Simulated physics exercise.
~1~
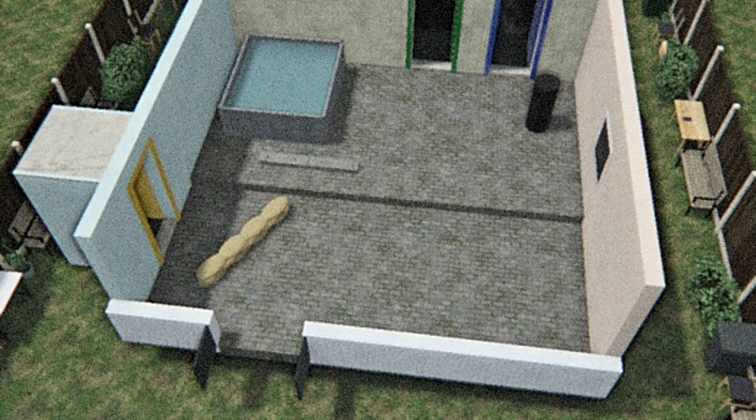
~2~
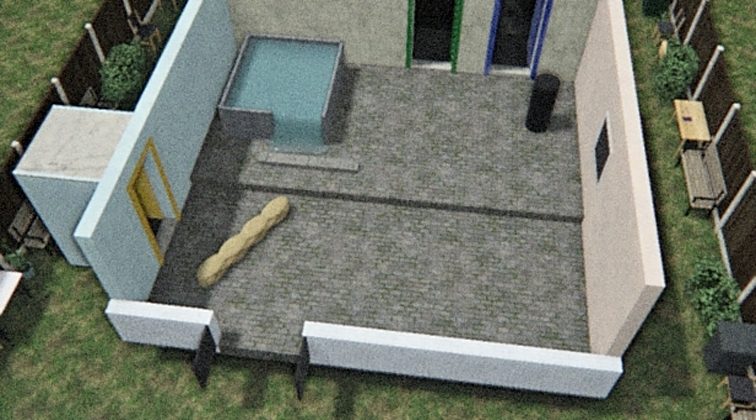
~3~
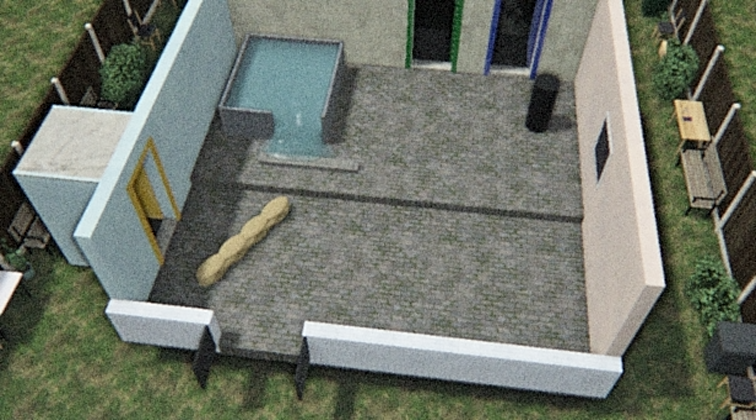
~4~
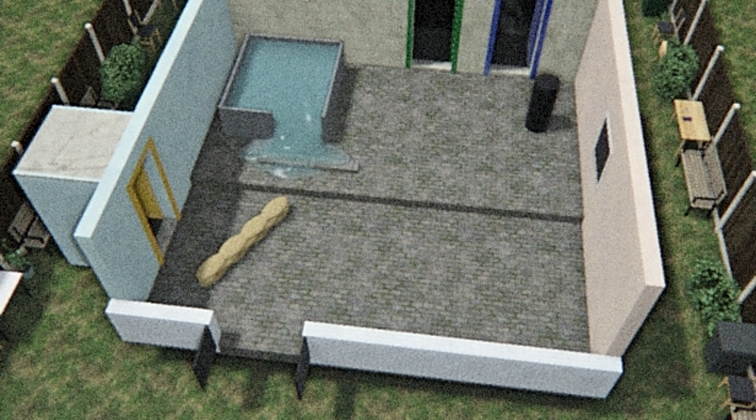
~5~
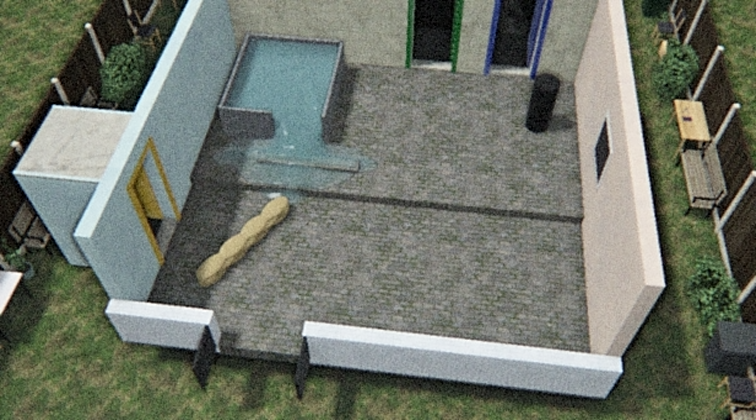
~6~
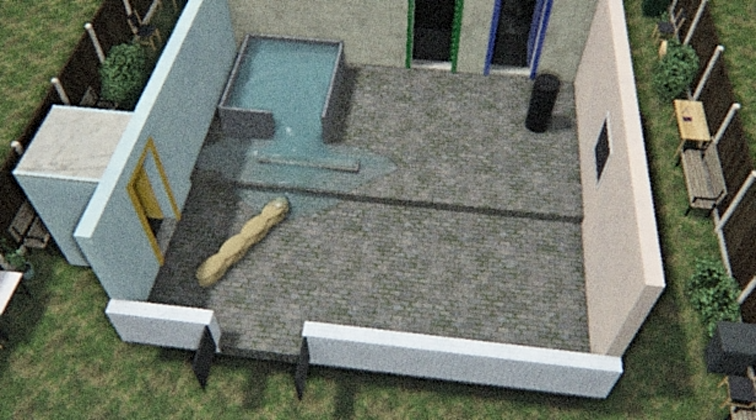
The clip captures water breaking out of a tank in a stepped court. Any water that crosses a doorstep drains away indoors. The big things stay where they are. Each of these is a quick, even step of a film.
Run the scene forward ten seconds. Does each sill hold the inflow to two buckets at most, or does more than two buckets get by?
Outcome: The green door does not top two buckets; the blue door does not top two buckets; the yellow door tops two buckets.
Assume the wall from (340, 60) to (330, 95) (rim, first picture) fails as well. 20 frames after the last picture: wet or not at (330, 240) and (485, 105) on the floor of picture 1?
Respectively: Parched and drenched.
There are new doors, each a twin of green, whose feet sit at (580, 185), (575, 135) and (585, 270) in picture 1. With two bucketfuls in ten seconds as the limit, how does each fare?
Door by door, it goes misses the line, misses the line, clears the line.
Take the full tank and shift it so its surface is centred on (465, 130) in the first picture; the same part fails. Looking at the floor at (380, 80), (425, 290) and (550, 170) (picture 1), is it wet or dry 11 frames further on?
Spared, soaked, spared.
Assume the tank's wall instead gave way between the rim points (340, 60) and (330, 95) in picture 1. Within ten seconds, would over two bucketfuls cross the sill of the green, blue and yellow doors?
Going door by door, the green rises above, the blue rises above and the yellow remains below.
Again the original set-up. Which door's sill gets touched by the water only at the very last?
Looking at the pictures, the answer is the green-painted one.
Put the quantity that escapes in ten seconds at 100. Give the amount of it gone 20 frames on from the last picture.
I'd estimate some 40 per cent.
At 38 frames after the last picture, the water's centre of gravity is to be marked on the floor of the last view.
I'd put it at around (349, 184).
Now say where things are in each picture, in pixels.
The water tank at (284, 76) is whole and still, in the first picture.
The front is at (271, 146), out from the gap at (299, 131), in the second picture.
The front is at (260, 153), out from the gap at (299, 133), in the third picture.
Water pours out at (299, 133) and has run to (351, 162), in the fourth picture.
The front is at (219, 159), out from the gap at (299, 133), in the fifth picture.
The front is at (200, 161), out from the gap at (299, 133), in the sixth picture.
A moment on, water covers 25 % of the floor; the green door not reached, the blue door not reached, the yellow door not reached.
Next, water covers 50 % of the floor; the green door not reached, the blue door not reached, the yellow door under two buckets in.
Then, water covers 75 % of the floor; the green door not reached, the blue door not reached, the yellow door over two buckets in.
Later, water covers 85 % of the floor; the green door wet at the sill, nothing in, the blue door wet at the sill, nothing in, the yellow door over two buckets in.
In the end, water covers 85 % of the floor; the green door wet at the sill, nothing in, the blue door wet at the sill, nothing in, the yellow door over two buckets in.
